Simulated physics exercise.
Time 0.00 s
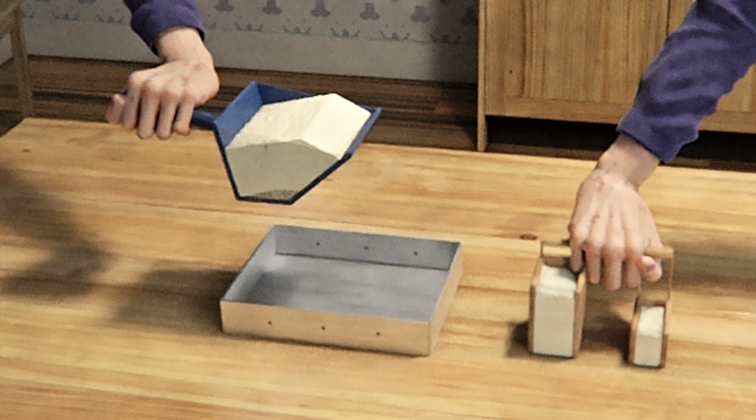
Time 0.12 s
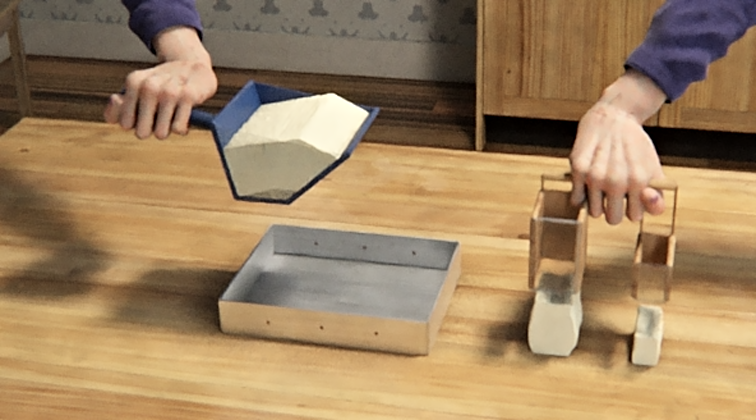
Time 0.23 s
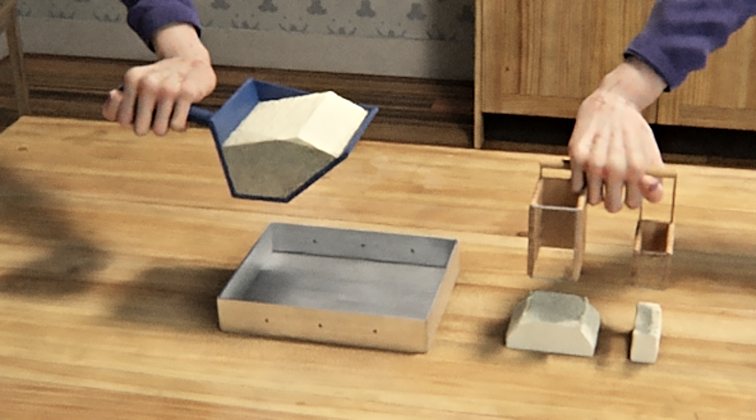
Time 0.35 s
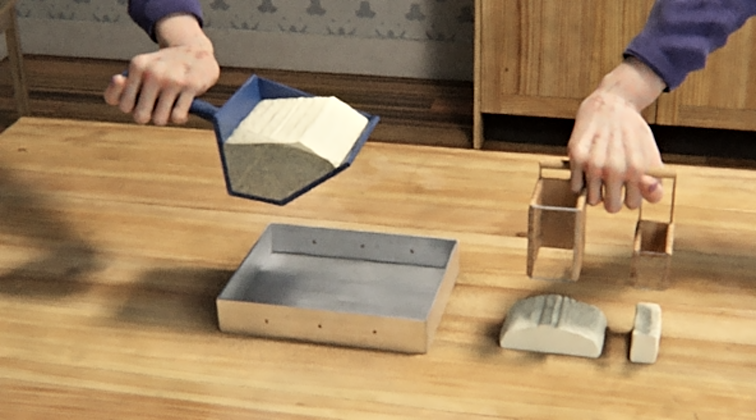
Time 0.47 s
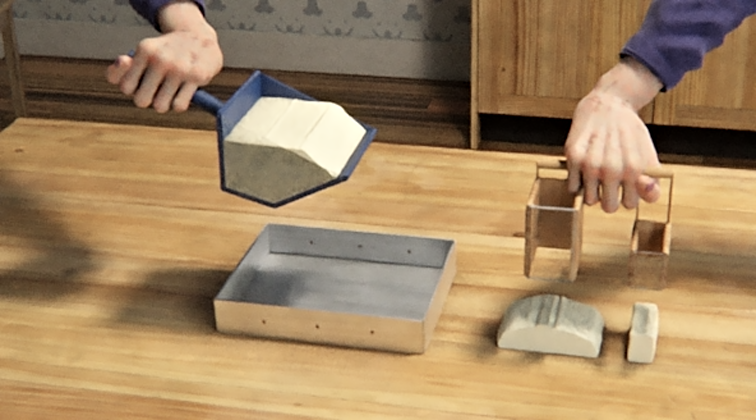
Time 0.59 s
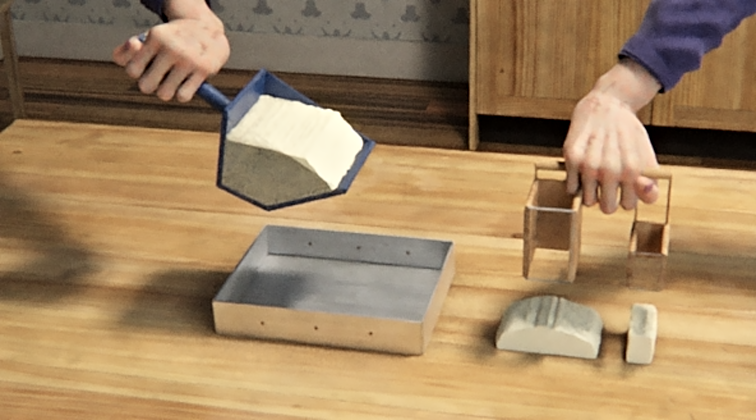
A blue scoop heaped with pale milk powder is held above a wooden table, seen from slightly above, in a room with patterned wallpaper and wooden cupboards. A shallow grey metal tray sits below it, and at right a hand in a purple sleeve lifts two small wooden moulds off two pale blocks. The larger block slumps into a low mound, the smaller stays upright, and the left hand gradually tilts the scoop downward.
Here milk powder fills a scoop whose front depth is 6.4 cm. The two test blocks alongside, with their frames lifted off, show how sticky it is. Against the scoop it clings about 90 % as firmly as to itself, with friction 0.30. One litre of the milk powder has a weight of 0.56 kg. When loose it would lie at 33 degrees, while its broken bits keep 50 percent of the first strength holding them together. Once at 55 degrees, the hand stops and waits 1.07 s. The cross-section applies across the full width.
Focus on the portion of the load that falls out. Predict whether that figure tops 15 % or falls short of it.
It tops 15 %.
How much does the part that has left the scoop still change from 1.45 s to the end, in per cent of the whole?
About 12 %.
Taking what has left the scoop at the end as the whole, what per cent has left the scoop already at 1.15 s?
The figure is some 0 %.
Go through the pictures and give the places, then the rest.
The first picture shows lip at (347, 154), tilt 0 degrees; top of the milk powder at (297, 138); blocks stand 7.8 cm, 3.7 cm (left to right).
The second picture shows lip at (345, 153), tilt 0 degrees; top of the milk powder at (295, 138); blocks stand 6.9 cm, 3.7 cm (left to right).
The third picture shows lip at (344, 153), tilt 1 degrees; top of the milk powder at (299, 137); blocks stand 4.0 cm, 3.7 cm (left to right).
The fourth picture shows lip at (346, 163), tilt 7 degrees; top of the milk powder at (303, 143); blocks stand 3.7 cm, 3.7 cm (left to right).
The fifth picture shows lip at (344, 175), tilt 15 degrees; top of the milk powder at (235, 142); blocks stand 3.7 cm, 3.7 cm (left to right).
The sixth picture shows lip at (343, 189), tilt 24 degrees; top of the milk powder at (228, 139); blocks stand 3.7 cm, 3.7 cm (left to right).
After 0.84 s, the scoop is at 42 degrees and 0 % has left it.
After 1.15 s, the scoop is at 55 degrees and 0 % has left it.
After 1.45 s, the scoop is at 55 degrees and 27 % has left it.
After 1.75 s, the scoop is at 55 degrees and 38 % has left it.
After 2.04 s, at the end, the scoop is at 55 degrees and 39 % has left it.
